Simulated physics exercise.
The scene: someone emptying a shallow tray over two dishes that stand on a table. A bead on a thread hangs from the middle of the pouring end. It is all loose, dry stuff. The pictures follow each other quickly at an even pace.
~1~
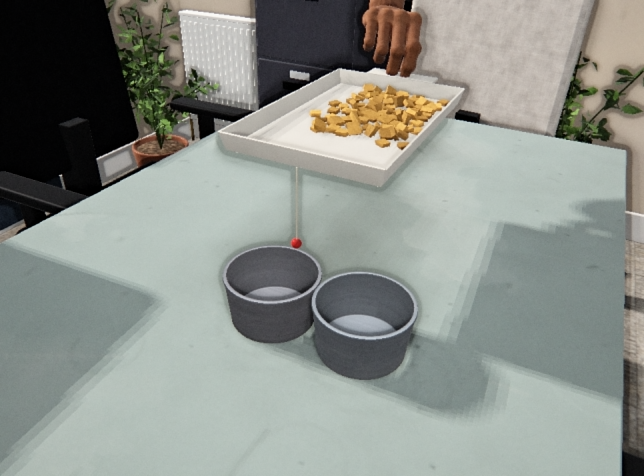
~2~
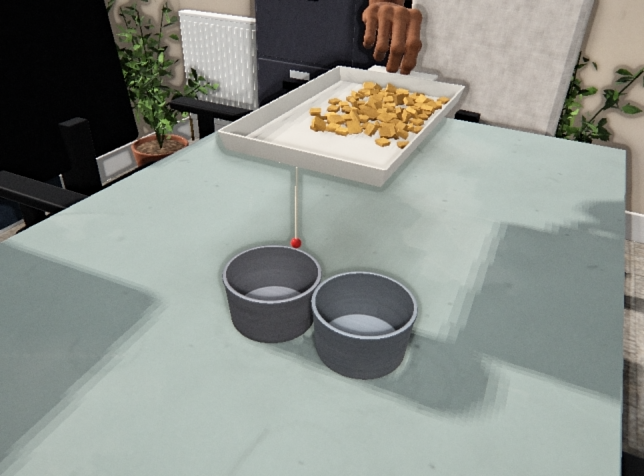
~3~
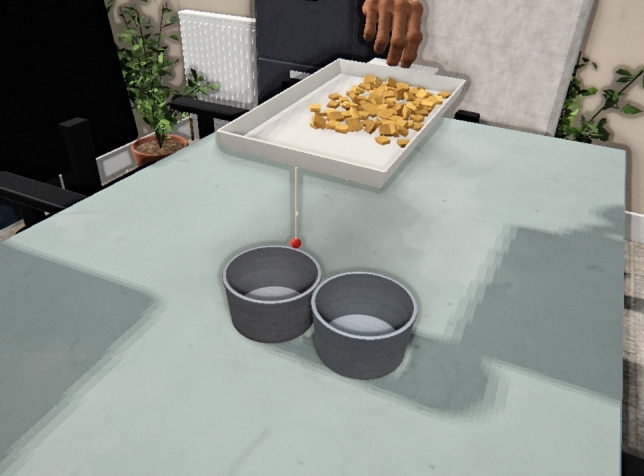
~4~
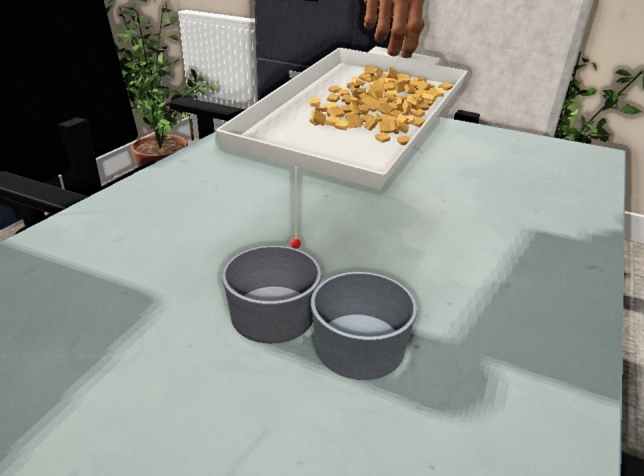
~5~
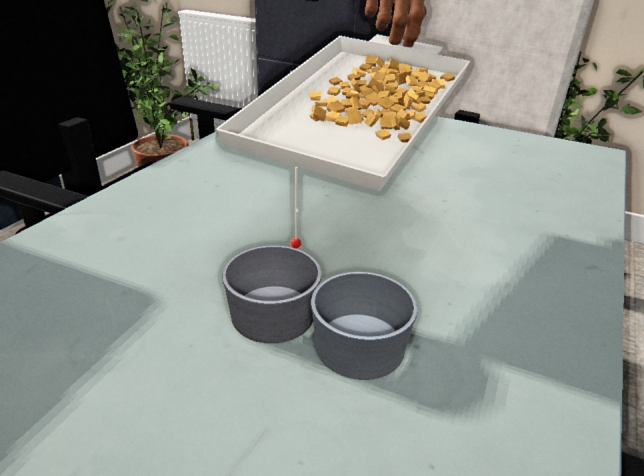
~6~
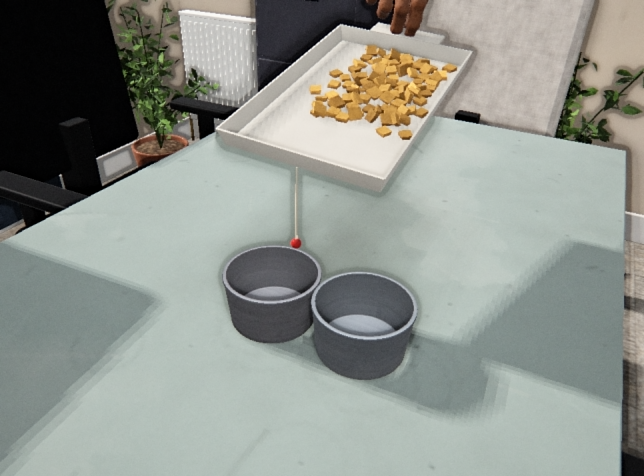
The footage shows a hand at the far end of a shallow white tray of golden cereal squares, gradually raising that end so the tray tilts slightly toward two grey dishes, while a red bead hangs nearly still.
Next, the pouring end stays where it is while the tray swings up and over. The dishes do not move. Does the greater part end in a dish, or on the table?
In the dishes lies more than half of it.
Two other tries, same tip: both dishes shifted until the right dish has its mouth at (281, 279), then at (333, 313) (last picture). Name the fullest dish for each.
First the dish on the right, then the right-hand dish.
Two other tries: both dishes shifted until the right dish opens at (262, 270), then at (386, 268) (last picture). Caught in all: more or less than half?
In turn: The smaller part; under half.
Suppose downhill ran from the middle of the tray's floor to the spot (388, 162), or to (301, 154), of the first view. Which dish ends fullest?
At the first place the right-hand dish, at the second the dish on the left.
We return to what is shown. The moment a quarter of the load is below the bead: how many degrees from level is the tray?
Around 95° of tilt.
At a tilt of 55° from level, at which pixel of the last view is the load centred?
Roughly at (353, 151).
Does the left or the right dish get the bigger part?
The winner is the dish on the right.
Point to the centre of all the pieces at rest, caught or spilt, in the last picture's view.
Close to (351, 333).
Just after the last frame, tray tipped steeply; almost all on the tray; just a few in the air.
A moment on, tray tipped right over; the larger part on the tray; about a tenth in the right dish; just a few in the left dish; about a tenth outside both; just a few in the air.
Further on, tray tipped past a quarter turn; the larger part in the right dish; roughly a quarter in the left dish; about a tenth outside both.
When it is over, tray tipped past a quarter turn; the larger part in the right dish; roughly a quarter in the left dish; about a tenth outside both.
